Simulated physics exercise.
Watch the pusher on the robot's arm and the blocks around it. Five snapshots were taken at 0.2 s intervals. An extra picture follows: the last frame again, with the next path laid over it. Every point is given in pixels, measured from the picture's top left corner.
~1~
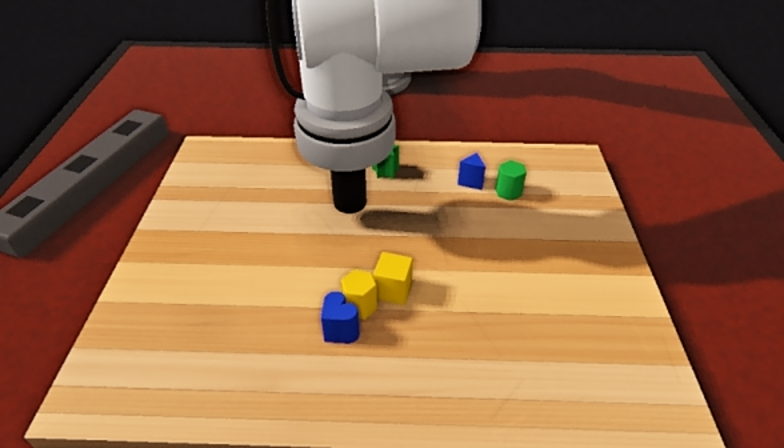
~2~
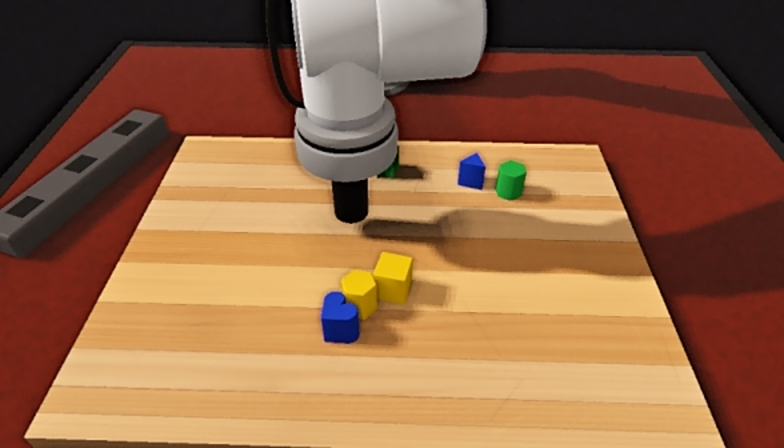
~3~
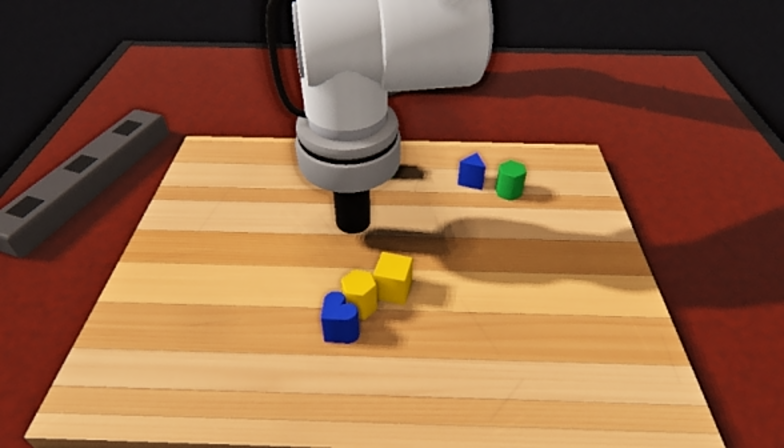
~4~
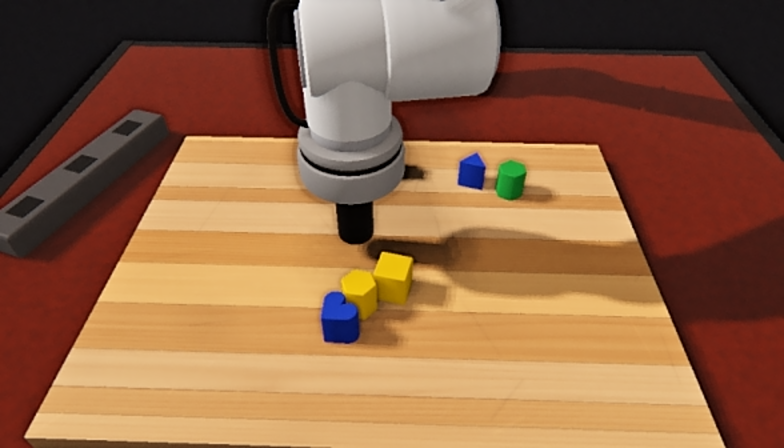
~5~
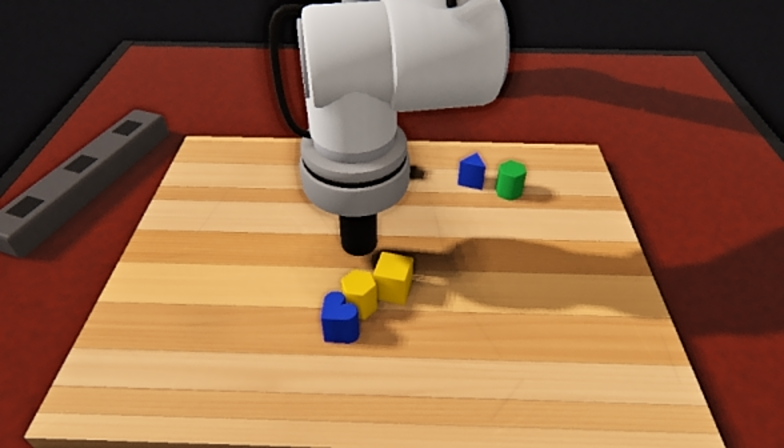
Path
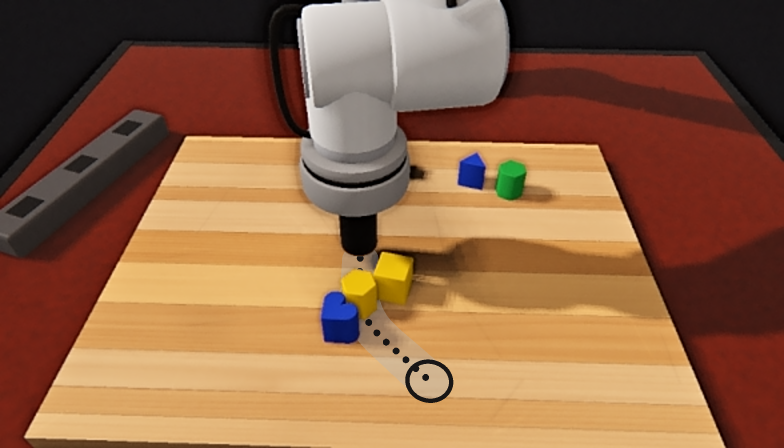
The footage shows a robot arm with a black pusher moving slowly toward the viewer over a wooden board, nearing a yellow square block, a yellow hexagon and a blue heart, while all of the visible blocks stay still.
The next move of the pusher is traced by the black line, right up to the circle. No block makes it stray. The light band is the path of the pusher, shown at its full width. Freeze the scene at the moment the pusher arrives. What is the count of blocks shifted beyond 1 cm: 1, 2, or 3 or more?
My prediction: Two blocks.
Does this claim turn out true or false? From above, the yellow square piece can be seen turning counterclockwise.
Answer: True.
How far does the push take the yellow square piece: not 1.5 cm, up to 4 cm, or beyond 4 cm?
The displacement of the yellow square piece is below 1.5 cm.
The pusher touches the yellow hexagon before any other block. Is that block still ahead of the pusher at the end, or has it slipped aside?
It is no longer ahead.
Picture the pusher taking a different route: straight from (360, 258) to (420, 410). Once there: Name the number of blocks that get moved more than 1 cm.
Expect three or more.
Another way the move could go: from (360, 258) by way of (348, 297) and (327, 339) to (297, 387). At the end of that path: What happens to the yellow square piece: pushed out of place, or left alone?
That one stays where it is.
The line goes from (360, 258) by way of (360, 300) and (385, 341) to (429, 381).
What follows on the original path. One third of the way, pusher (360, 286); blue heart (332, 317); yellow hexagon (360, 304), turned 15° anticlockwise; yellow square piece (396, 268), turned 15° anticlockwise.
Two thirds of the way, pusher (386, 329); blue heart (330, 322), turned 25° clockwise; yellow hexagon (374, 350); yellow square piece (397, 269), turned 20° anticlockwise.
At the end, pusher (430, 368); blue heart (330, 322), turned 25° clockwise; yellow hexagon (378, 360), turned 35° clockwise; yellow square piece (397, 269), turned 20° anticlockwise.
